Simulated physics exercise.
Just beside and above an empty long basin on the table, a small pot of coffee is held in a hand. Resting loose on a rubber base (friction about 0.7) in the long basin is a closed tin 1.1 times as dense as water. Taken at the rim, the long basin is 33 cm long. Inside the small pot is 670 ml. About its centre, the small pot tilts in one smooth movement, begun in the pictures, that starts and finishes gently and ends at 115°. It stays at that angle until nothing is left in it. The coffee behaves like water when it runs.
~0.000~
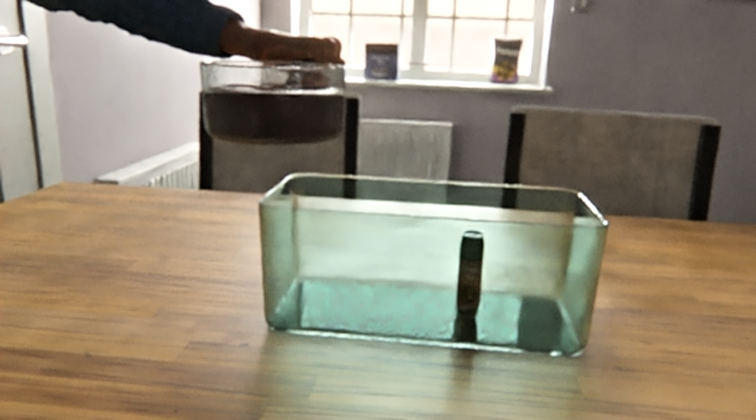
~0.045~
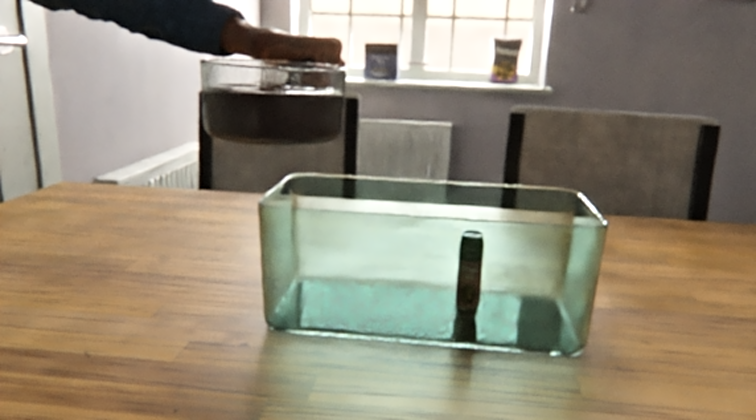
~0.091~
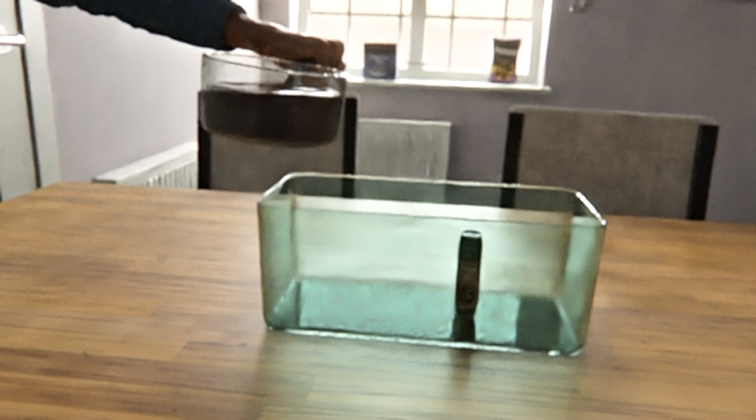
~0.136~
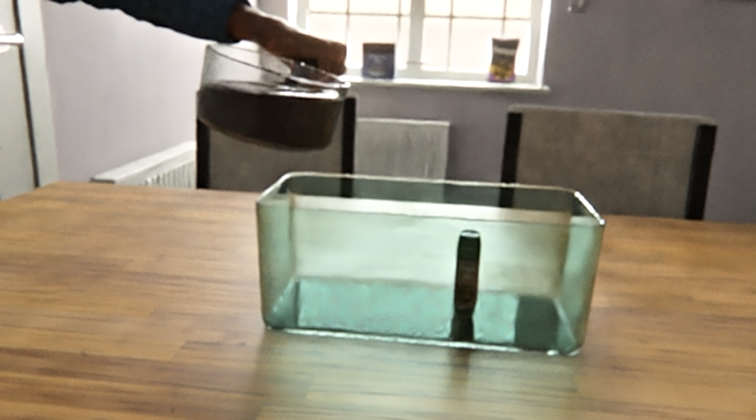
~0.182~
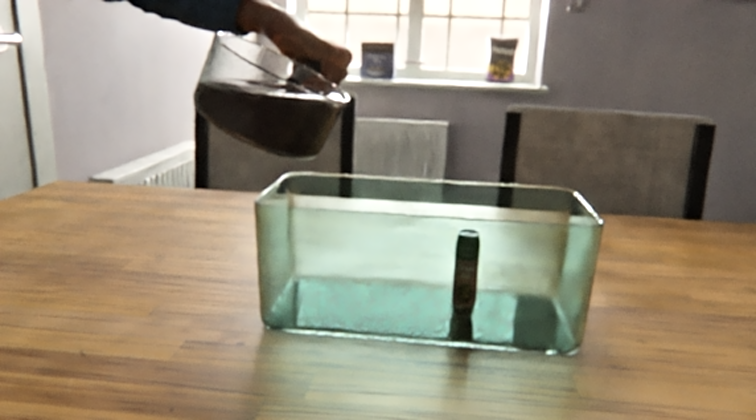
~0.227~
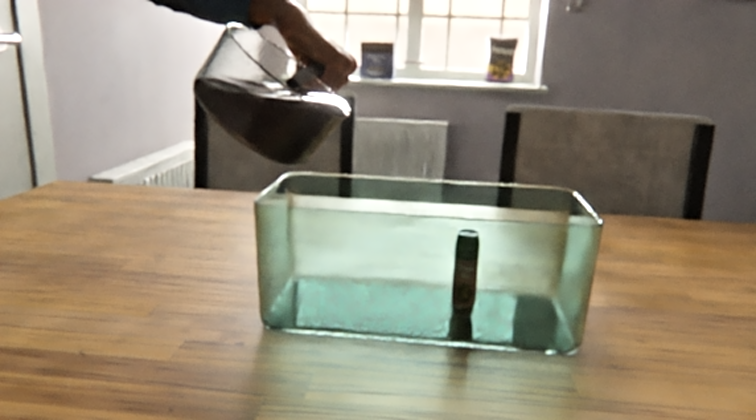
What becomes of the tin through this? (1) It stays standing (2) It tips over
The answer is 1.
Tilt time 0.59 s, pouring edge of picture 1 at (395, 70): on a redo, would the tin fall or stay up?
Then the tin comes down.
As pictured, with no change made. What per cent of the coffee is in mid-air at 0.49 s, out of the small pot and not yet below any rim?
Near 22 in a hundred.
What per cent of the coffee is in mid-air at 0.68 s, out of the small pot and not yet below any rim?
Close to 2 per cent.
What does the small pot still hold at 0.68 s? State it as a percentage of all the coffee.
What remains is about 2 percent of it all.
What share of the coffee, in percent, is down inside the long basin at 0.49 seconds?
About 62%.
Then, 0.49 s in, the tilt is 106° and 17 per cent is still to pour; the tin stands where it began.
Then, 0.68 s in, the tilt is 115° and 2 per cent is still to pour; the tin stands where it began.
Then, 0.87 s in, the tilt is 115° and 0 per cent is still to pour; the tin stands where it began.
Then, 1.09 s in, the tilt is 115° and 0 per cent is still to pour; the tin stands where it began.
Finally, the tin stands where it began.
